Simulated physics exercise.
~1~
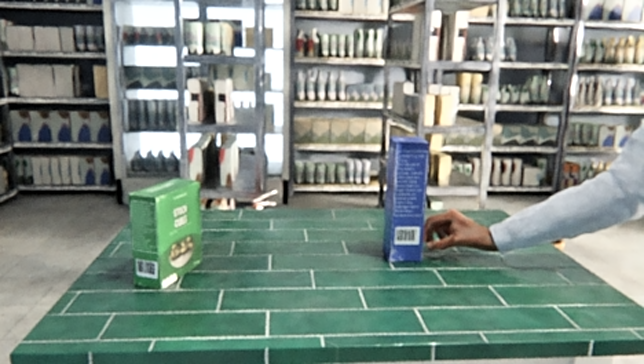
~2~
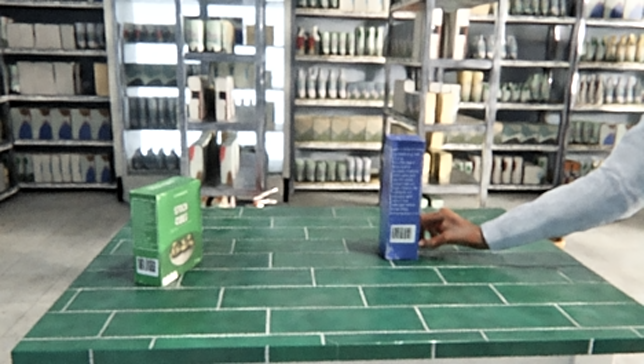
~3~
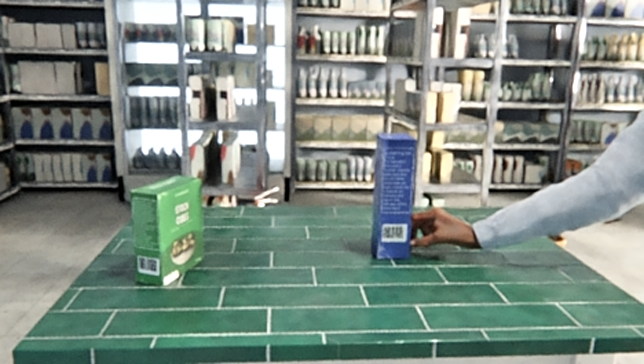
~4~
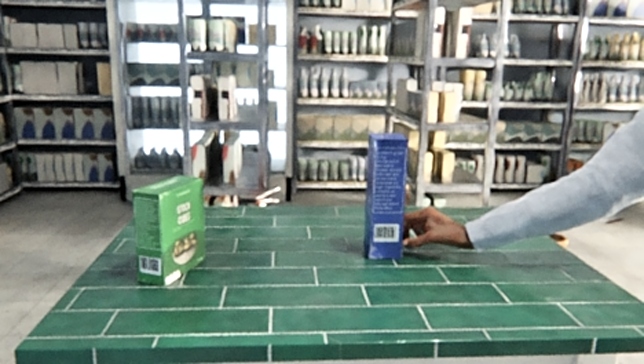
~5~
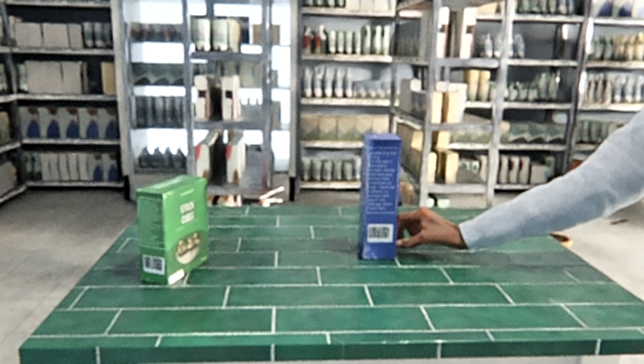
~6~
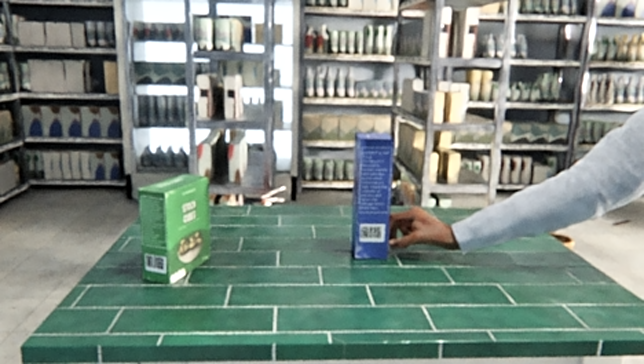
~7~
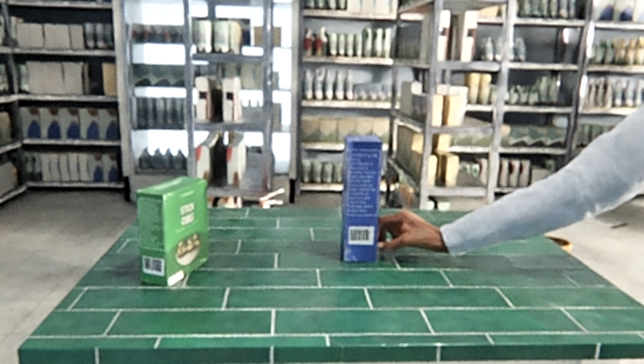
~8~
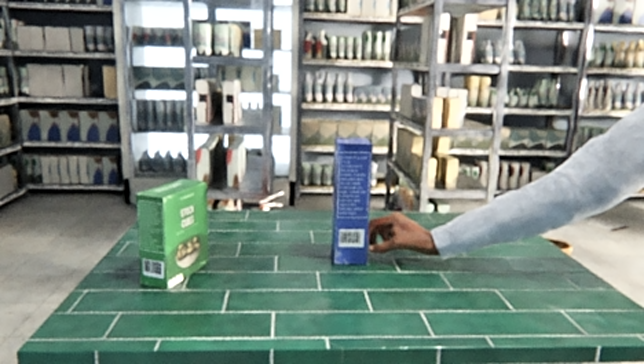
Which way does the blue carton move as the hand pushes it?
The blue carton slides to the left across the table, toward the side where the green packet sits.
